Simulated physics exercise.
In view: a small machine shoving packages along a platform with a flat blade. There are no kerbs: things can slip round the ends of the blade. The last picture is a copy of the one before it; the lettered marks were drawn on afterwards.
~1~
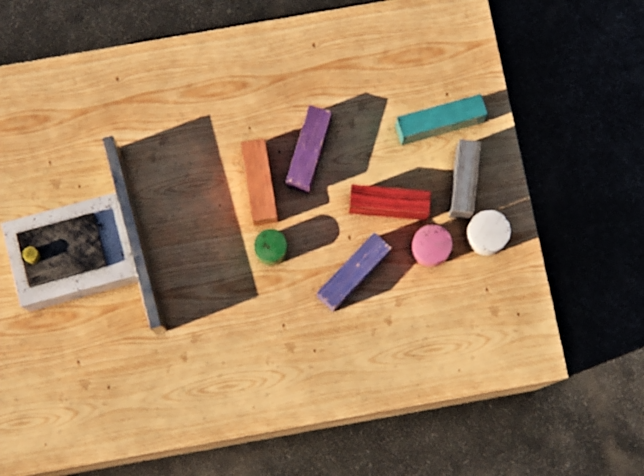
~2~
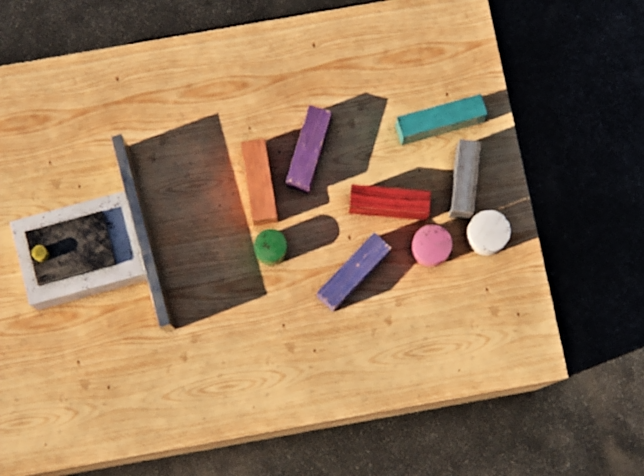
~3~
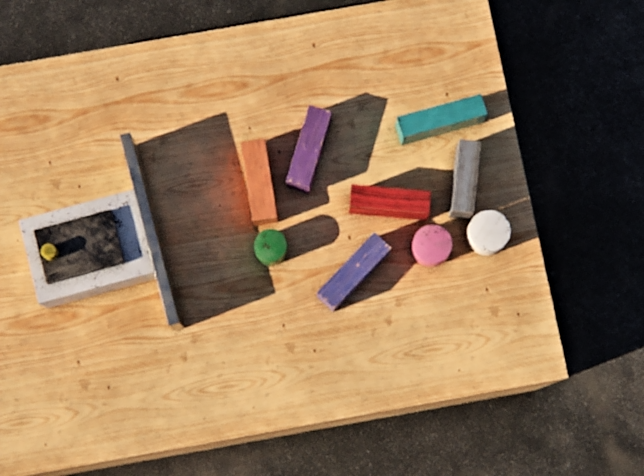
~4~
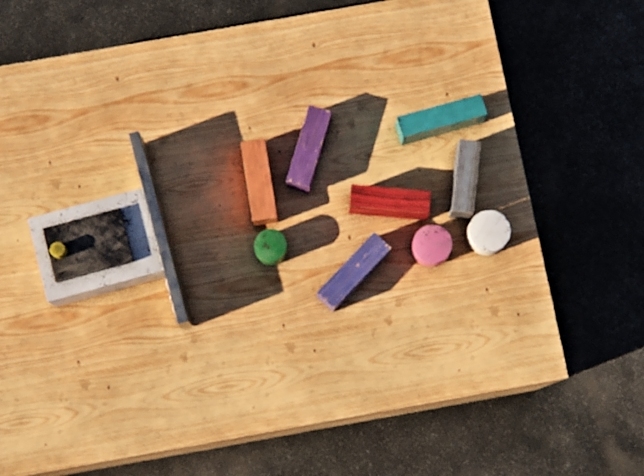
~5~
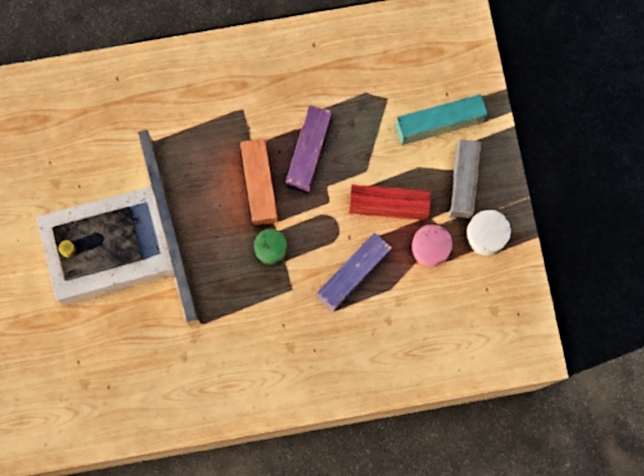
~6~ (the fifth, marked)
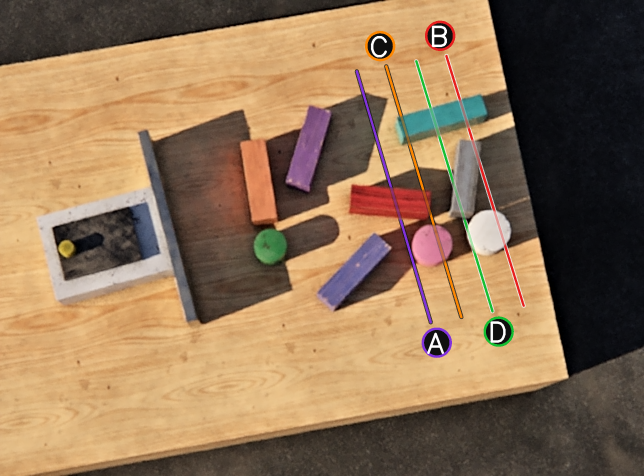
A small machine with a flat blade moves slowly right across a platform toward scattered packages.
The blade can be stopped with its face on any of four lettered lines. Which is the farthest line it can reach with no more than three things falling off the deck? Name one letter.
It can go as far as D.
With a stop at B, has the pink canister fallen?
Yes.
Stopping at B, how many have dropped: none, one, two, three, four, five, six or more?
By then, five.
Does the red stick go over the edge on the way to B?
By then, yes.
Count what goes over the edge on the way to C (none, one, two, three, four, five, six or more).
In all, none.
On the marked copy, A at (393, 194); B at (484, 178); C at (423, 189); D at (454, 184).
With D. Early on, robot (207, 224); purple bar (313, 148); orange bar (280, 179).
Further on, robot (310, 206); grey stick (483, 176); turquoise bar (450, 118).
At the end, robot (391, 192); grey stick over the edge; white canister over the edge; three fallen.
As for the rest, A is within the limit but short; B drops five; C is within the limit but short.
